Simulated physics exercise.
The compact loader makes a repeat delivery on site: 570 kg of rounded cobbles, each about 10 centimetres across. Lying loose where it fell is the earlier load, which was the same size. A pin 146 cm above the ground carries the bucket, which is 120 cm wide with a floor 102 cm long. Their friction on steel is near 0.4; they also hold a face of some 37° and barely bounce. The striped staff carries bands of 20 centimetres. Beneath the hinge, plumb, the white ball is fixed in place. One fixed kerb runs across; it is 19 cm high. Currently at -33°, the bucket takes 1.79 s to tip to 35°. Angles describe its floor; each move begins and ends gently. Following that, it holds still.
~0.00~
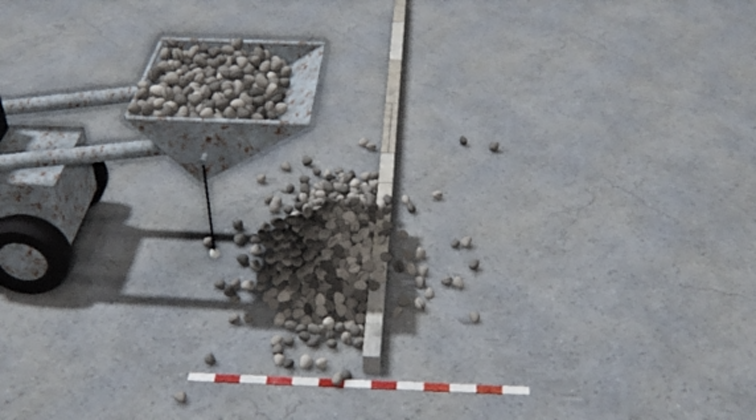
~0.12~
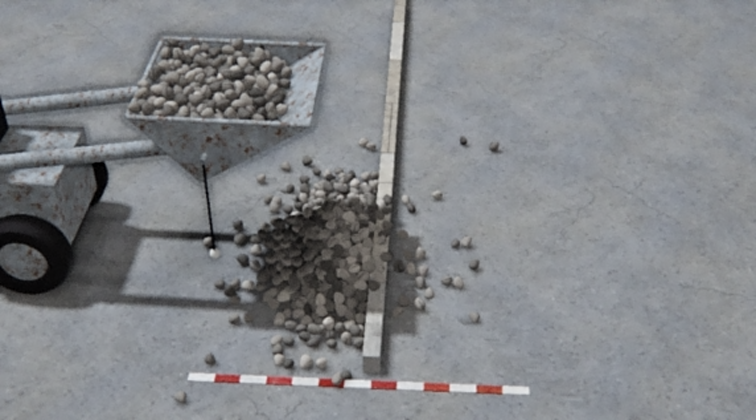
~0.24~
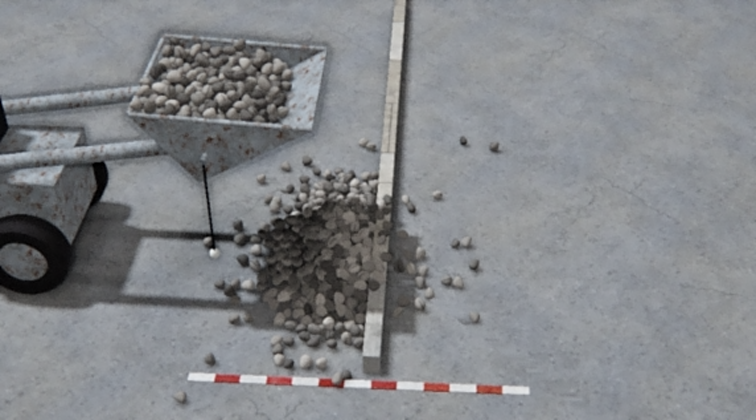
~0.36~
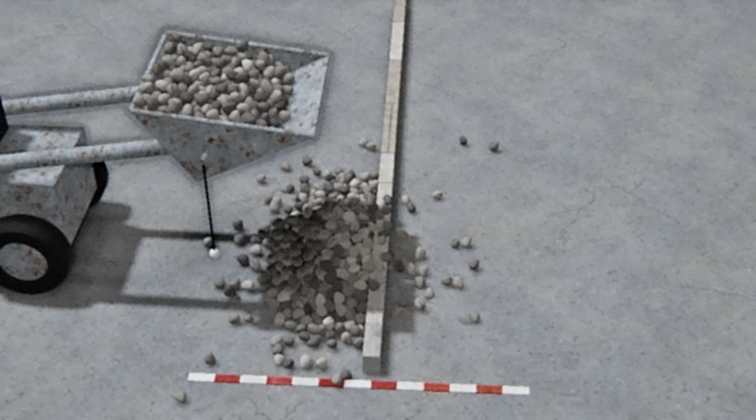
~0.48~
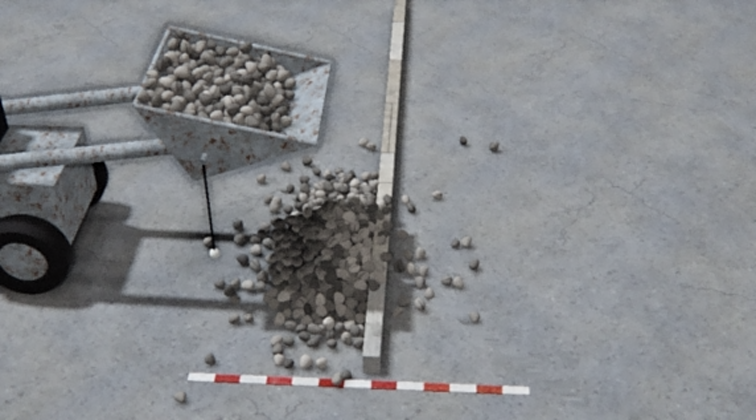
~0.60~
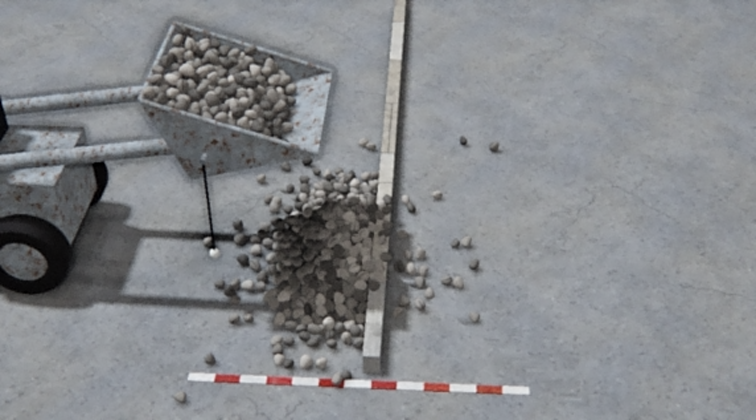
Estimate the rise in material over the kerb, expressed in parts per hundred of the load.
Close to 40 parts in a hundred.
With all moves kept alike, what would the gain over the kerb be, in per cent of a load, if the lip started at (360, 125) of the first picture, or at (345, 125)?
90 %, then 75 %.
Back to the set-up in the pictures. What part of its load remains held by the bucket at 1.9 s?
It keeps some 45 percent of its load.
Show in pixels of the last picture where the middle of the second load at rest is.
Roughly pixel (363, 246) in the last view.
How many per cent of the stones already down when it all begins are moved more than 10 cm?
Some 15 percent, give or take.
After 1.3 s the floor is at 24°; in per cent of one load, 98 in the bucket, 97 on this side of the kerb, 5 over the kerb; the foremost stones are at (467, 235).
After 1.9 s the floor is at 35°; in per cent of one load, 44 in the bucket, 150 on this side of the kerb, 6 over the kerb; the foremost stones are at (467, 235).
After 2.2 s the floor is at 35°; in per cent of one load, 10 in the bucket, 166 on this side of the kerb, 23 over the kerb; the foremost stones are at (470, 229).
After 5.0 s the floor is at 35°; in per cent of one load, 0 in the bucket, 155 on this side of the kerb, 45 over the kerb; the foremost stones are at (531, 228). Net gain over the kerb, 40.
